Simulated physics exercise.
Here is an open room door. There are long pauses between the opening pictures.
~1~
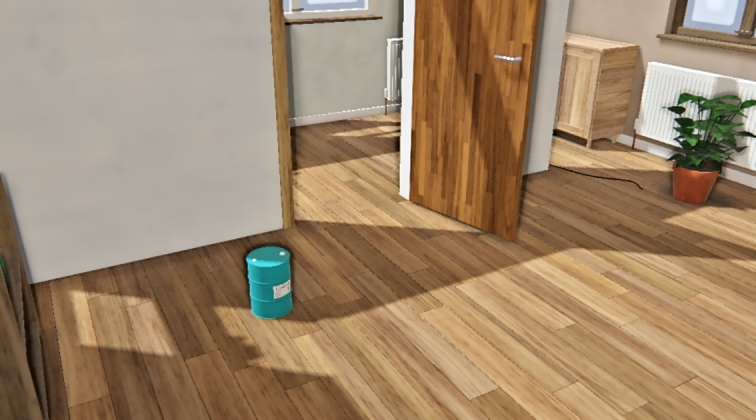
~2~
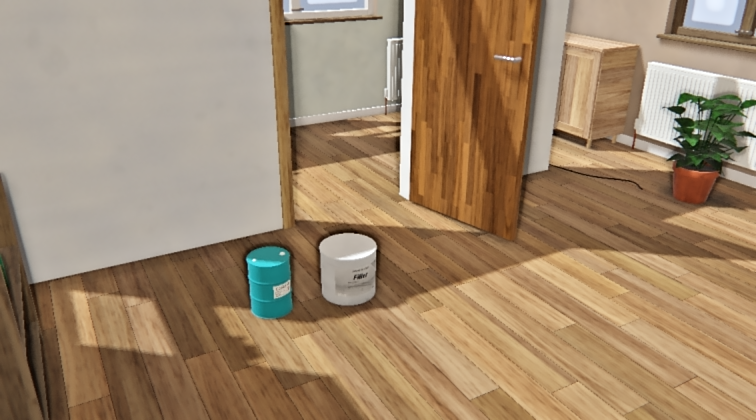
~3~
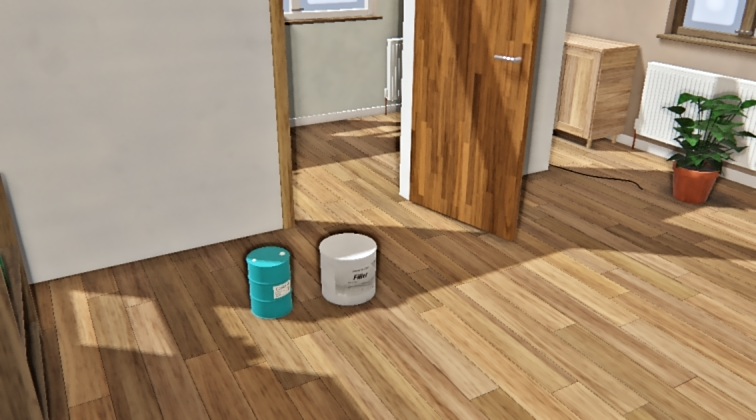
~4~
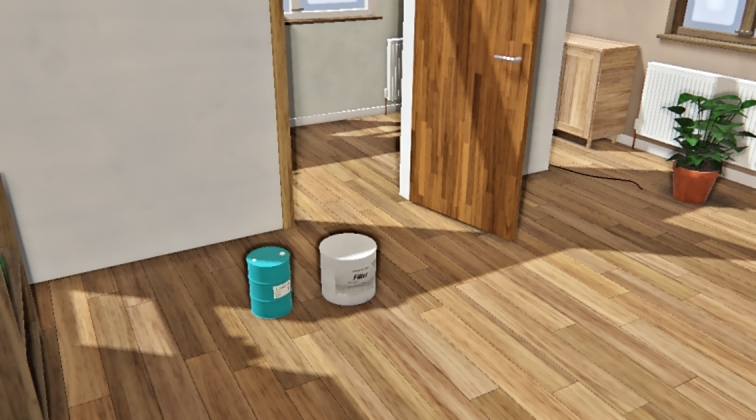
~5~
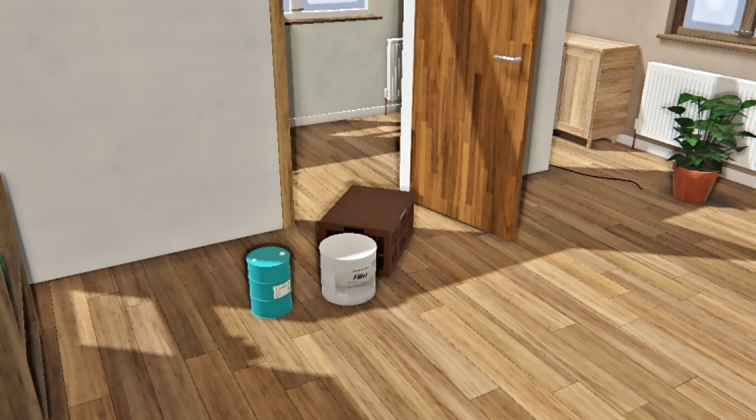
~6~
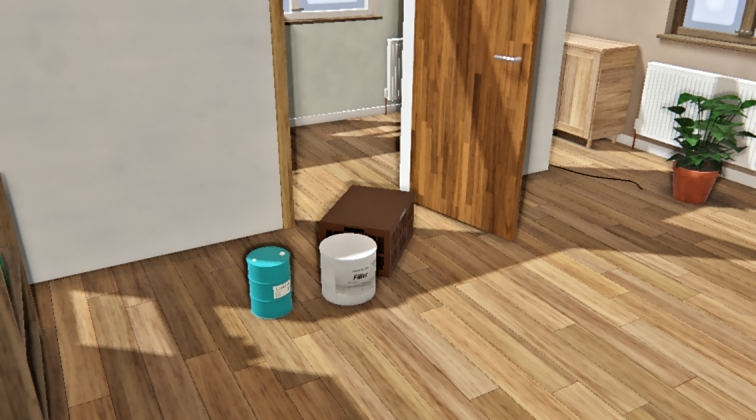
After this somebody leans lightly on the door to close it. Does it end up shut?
The door stops short.
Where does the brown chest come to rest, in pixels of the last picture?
At about (303, 226).
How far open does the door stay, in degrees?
About 30°.
Then, 0.60 s after the last picture, door at 82°.
Then, 1.00 s after the last picture, door at 52°; brown chest slid a little near (360, 229).
Then, 1.20 s after the last picture, door at 41°; brown chest slid a little near (332, 227).
Then, 1.40 s after the last picture, door at 32°; brown chest slid about its own width near (311, 225).
At rest, door at 29°; moved from the start, brown chest; the other 2 in place. Seen from the same camera at the end, brown chest near (303, 226).
